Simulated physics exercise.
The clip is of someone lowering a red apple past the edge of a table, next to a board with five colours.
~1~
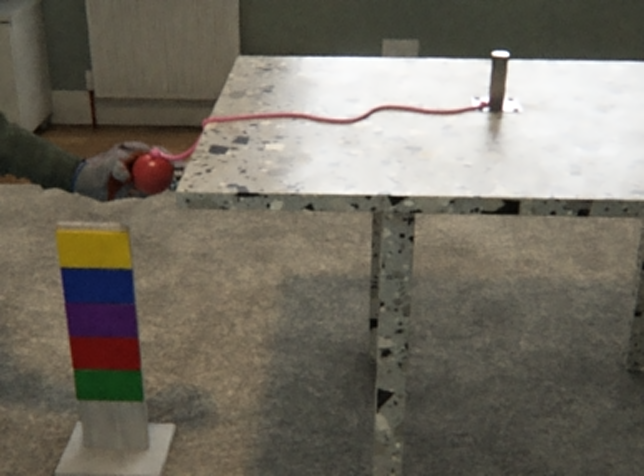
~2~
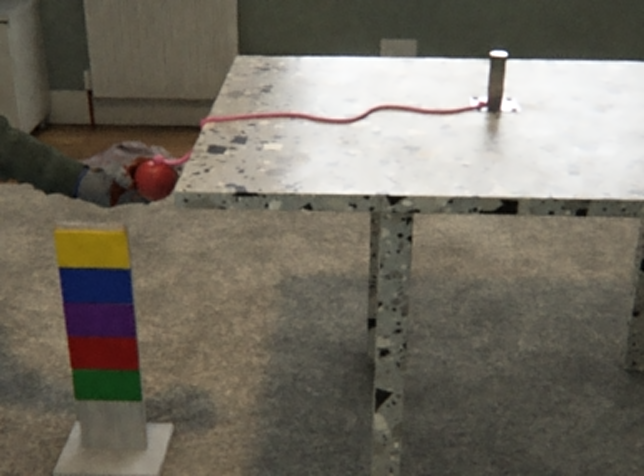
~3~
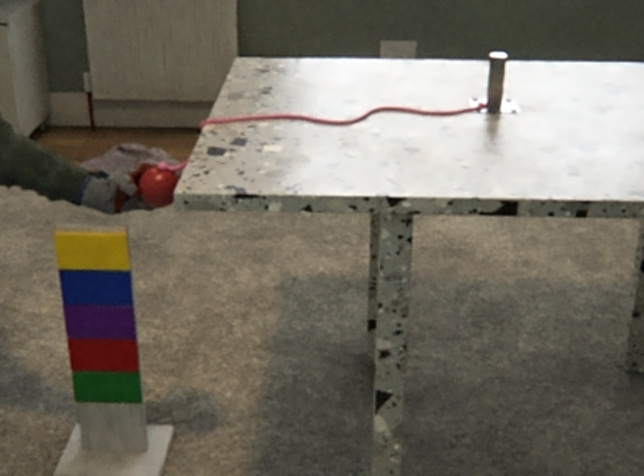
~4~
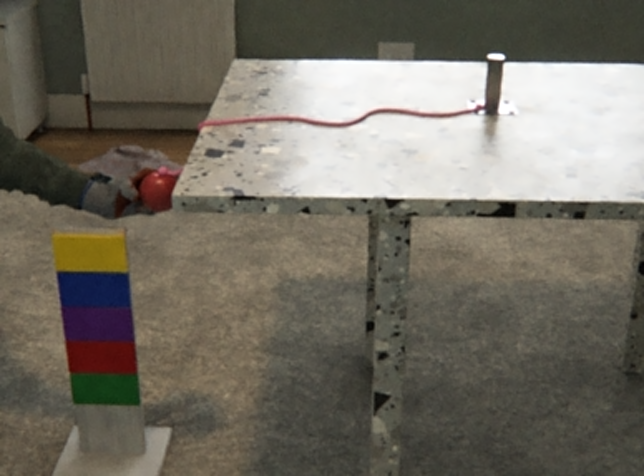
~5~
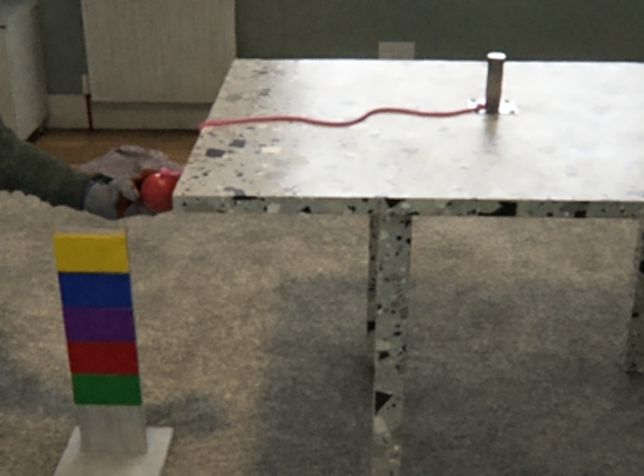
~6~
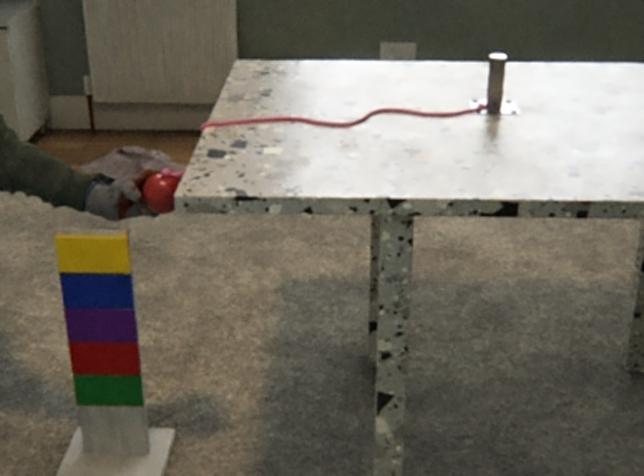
To begin with, a gloved hand holds a red ball-like object at the left edge of a speckled table, with a red cord running from it to a metal post, above a colour-banded block. The hand then lowers the object very slightly and edges it right, staying nearly still afterwards.
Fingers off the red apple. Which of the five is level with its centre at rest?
Its centre hangs level with the yellow band.
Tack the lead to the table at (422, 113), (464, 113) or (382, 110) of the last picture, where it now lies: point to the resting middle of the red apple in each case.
In that order: (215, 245), (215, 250) and (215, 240).
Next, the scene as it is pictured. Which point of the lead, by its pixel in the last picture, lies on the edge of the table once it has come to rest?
The one at (246, 121).
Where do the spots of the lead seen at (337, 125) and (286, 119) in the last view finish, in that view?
At (301, 116), then (248, 119).
A little later, apple near (232, 245); level with yellow.
Next, apple near (200, 252); level with yellow.
When it is over, apple near (216, 252); level with yellow. Its middle rests at the yellow band.
